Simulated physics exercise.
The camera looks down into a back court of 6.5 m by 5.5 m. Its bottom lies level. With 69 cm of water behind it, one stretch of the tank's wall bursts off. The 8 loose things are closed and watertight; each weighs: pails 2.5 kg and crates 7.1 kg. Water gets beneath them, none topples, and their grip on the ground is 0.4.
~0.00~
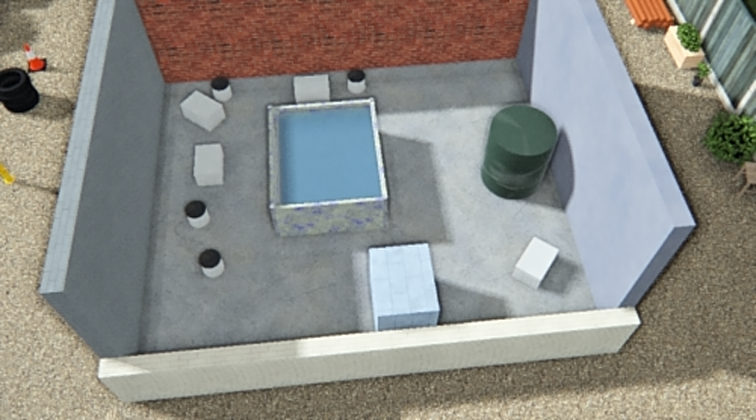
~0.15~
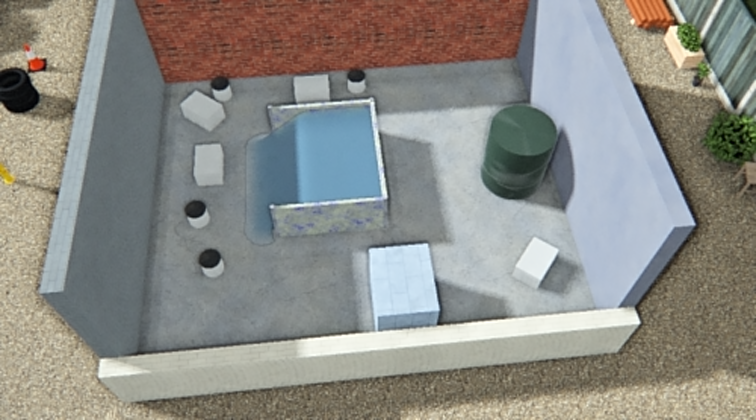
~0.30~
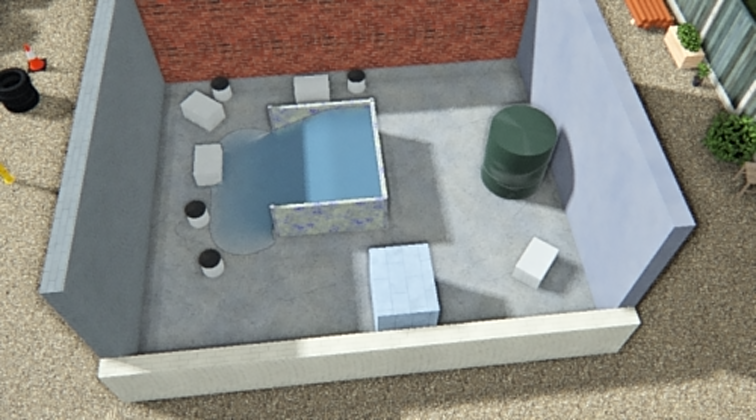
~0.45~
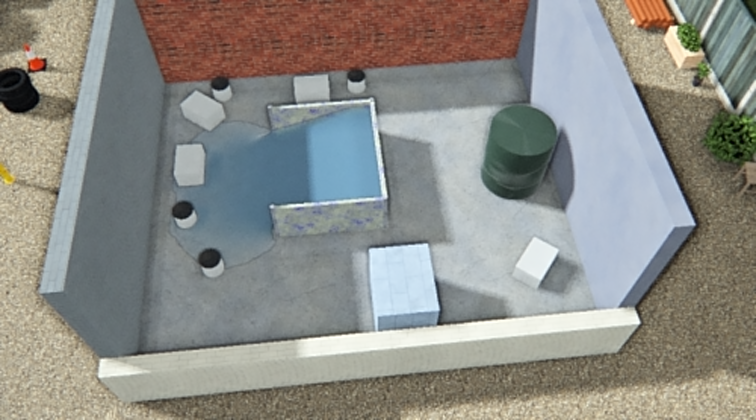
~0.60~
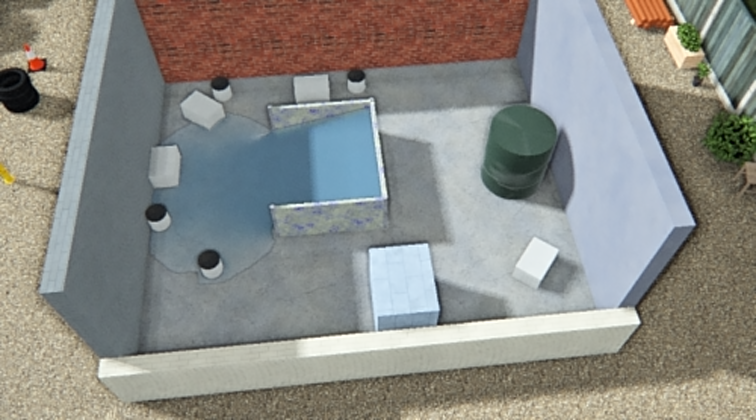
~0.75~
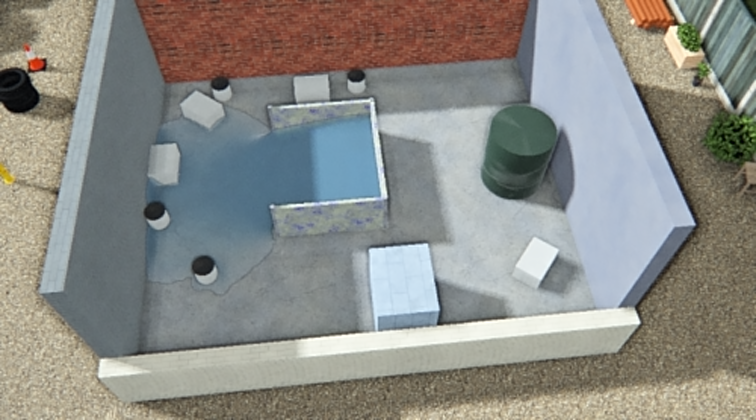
To begin with, a raised tank of blue water stands among pails and crates in a walled yard. Its left side opens and water spreads leftward across the floor, pushing a crate and a pail toward the left wall. Finally, a pail nearer the front shifts slightly left.
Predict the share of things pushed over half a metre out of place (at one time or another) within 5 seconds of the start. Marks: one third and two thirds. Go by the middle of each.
It is at least two thirds.
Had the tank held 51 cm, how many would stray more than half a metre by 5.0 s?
In that case 7 of them.
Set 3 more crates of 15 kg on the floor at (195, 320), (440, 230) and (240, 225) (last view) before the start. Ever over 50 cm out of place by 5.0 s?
In turn: Past it, less, more.
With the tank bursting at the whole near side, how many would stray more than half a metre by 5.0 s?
Then 6.
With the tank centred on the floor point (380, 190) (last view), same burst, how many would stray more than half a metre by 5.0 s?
In that case 7 of them.
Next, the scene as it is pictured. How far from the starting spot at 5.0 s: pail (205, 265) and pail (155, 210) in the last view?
In that order: 250 cm, 250 cm.
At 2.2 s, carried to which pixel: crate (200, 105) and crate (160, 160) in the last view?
Near (221, 79) and (173, 90).
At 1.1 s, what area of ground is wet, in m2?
About 10.5 m2.
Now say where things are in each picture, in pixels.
A crate at (207, 159), on the bottom; a pail at (195, 209) rests on the ground; water covers 3.0 m2; 0 of 8 have shifted, in the first picture.
A crate at (207, 159), on the bottom; a pail at (195, 209), on the bottom; water covers 4.1 m2; 0 of 8 have shifted, in the second picture.
A crate at (207, 159), on the bottom; a pail at (195, 209) rests on the ground; water covers 5.5 m2; 0 of 8 have shifted, in the third picture.
A crate at (188, 159), on the bottom, 30 cm from its start; a pail at (183, 210), on the bottom, 19 cm from its start; 6.8 m2 under water; 2 of 8 have shifted, in the fourth picture.
A crate at (163, 161), on the bottom, 70 cm from its start; a pail at (156, 212) rests on the ground, 59 cm from its start; 8.5 m2 under water; 2 of 8 have shifted, in the fifth picture.
A crate at (162, 159), afloat, 70 cm from its start; a pail at (154, 211) floats, 59 cm from its start; water covers 9.3 m2; 3 of 8 have shifted, in the sixth picture.
After 1.1 s 3 of 8 are over 50 cm from their spots; 2 afloat.
After 2.2 s 5 of 8 are over 50 cm from their spots; 4 afloat.
After 3.5 s 7 of 8 are over 50 cm from their spots; 6 afloat.
After 5.0 s 7 of 8 are over 50 cm from their spots, and 7 have been at some point; 3 afloat.
